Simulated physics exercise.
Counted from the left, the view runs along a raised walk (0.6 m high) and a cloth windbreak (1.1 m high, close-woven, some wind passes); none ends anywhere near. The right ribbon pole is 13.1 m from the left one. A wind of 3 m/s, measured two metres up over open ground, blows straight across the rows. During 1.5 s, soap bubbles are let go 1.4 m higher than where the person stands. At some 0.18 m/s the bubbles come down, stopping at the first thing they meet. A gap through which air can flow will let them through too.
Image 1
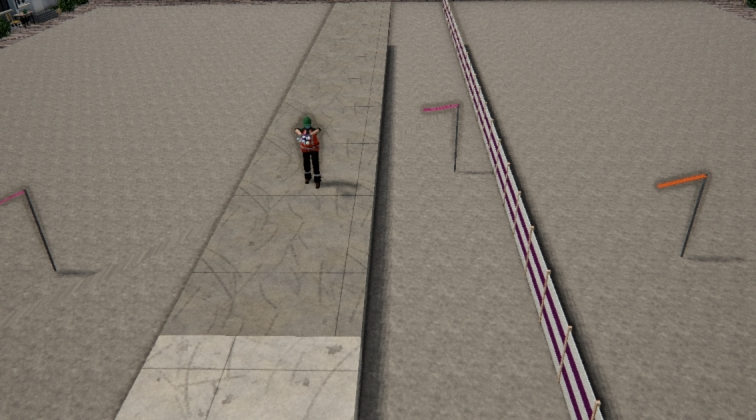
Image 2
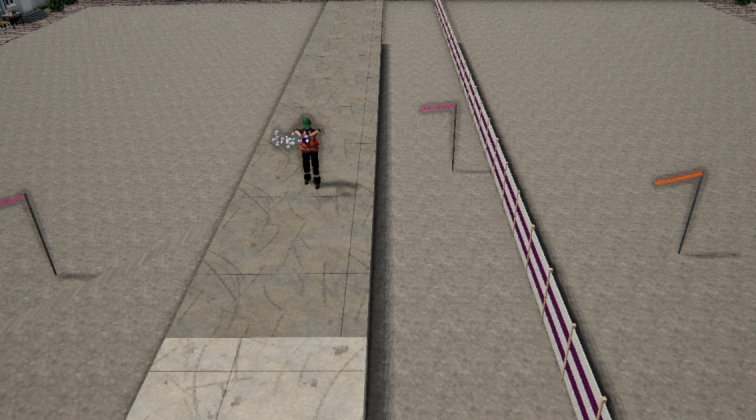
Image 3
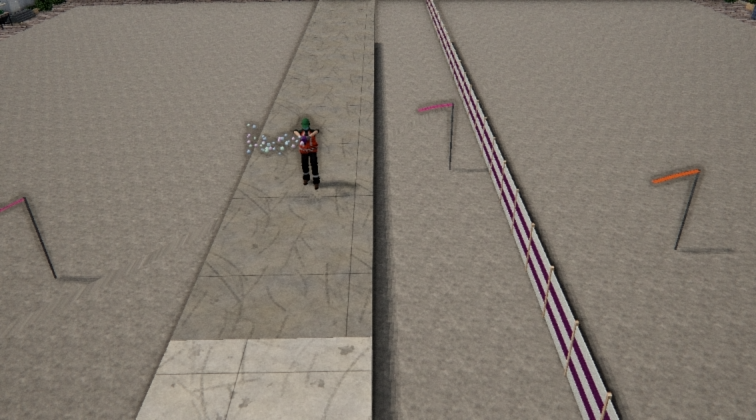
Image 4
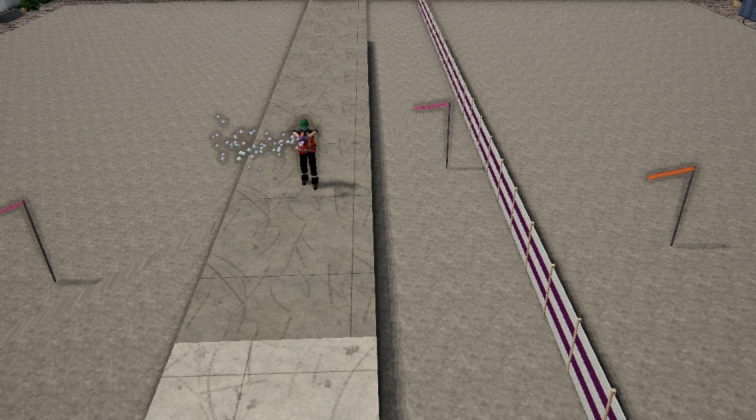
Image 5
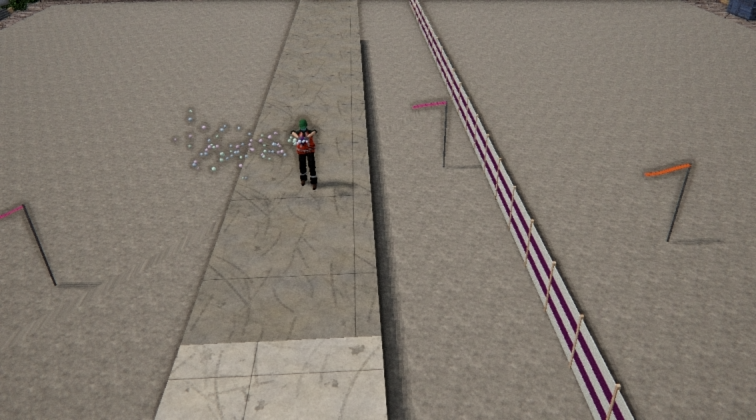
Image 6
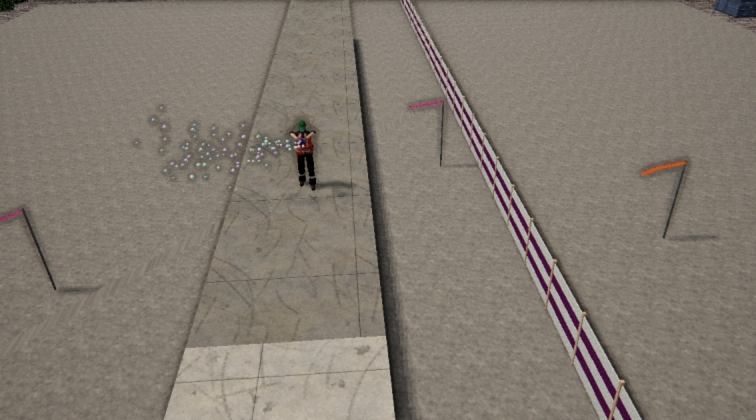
In this clip, a person in an orange vest and green headgear stands on a raised walkway while bubbles emerge beside them and spread leftward in a widening cluster, as ribbons on poles stream left and the view shifts slightly.
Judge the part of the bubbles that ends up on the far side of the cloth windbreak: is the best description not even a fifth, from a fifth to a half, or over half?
The best description is not even a fifth.
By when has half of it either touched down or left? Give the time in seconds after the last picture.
7.5 s.
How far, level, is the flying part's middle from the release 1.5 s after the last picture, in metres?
The distance is close to 4.0 m.
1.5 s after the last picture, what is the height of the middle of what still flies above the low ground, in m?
About 1.4 m high.
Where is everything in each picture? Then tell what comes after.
The first picture shows the bubbles in the air span x = 300 to 310 around y = 140.
The second picture shows the right ribbon ends at (656, 183), leaning 80 degrees to the left and the bubbles in the air span x = 270 to 305 around y = 140.
The third picture shows the inner ribbon ends at (419, 110), leaning 80 degrees to the left, the bubbles in the air span x = 245 to 305 around y = 145 and the top of the cloth windbreak crosses (509, 173).
The fourth picture shows the bubbles in the air span x = 215 to 300 around y = 145.
The fifth picture shows the right ribbon ends at (645, 175), leaning 75 degrees to the left and the bubbles in the air span x = 190 to 300 around y = 145.
The sixth picture shows the inner ribbon ends at (410, 107), leaning 85 degrees to the left, the bubbles in the air span x = 165 to 300 around y = 150 and the top of the cloth windbreak crosses (503, 169).
Then, 1.5 s after the last picture, 100 % is in the air or yet to come; 0 % is beyond the cloth windbreak; the middle of what still flies is 1.4 m above the low ground, near (128, 175).
Then, 3.0 s after the last picture, 91 % is in the air or yet to come; 0 % is beyond the cloth windbreak.
Then, 6.9 s after the last picture, 55 % is in the air or yet to come; 0 % is beyond the cloth windbreak.
Then, 19.0 s after the last picture, 1 % is in the air or yet to come; 0 % is beyond the cloth windbreak.
Then, 44.0 s after the last picture, 0 % is in the air or yet to come; 0 % is beyond the cloth windbreak.
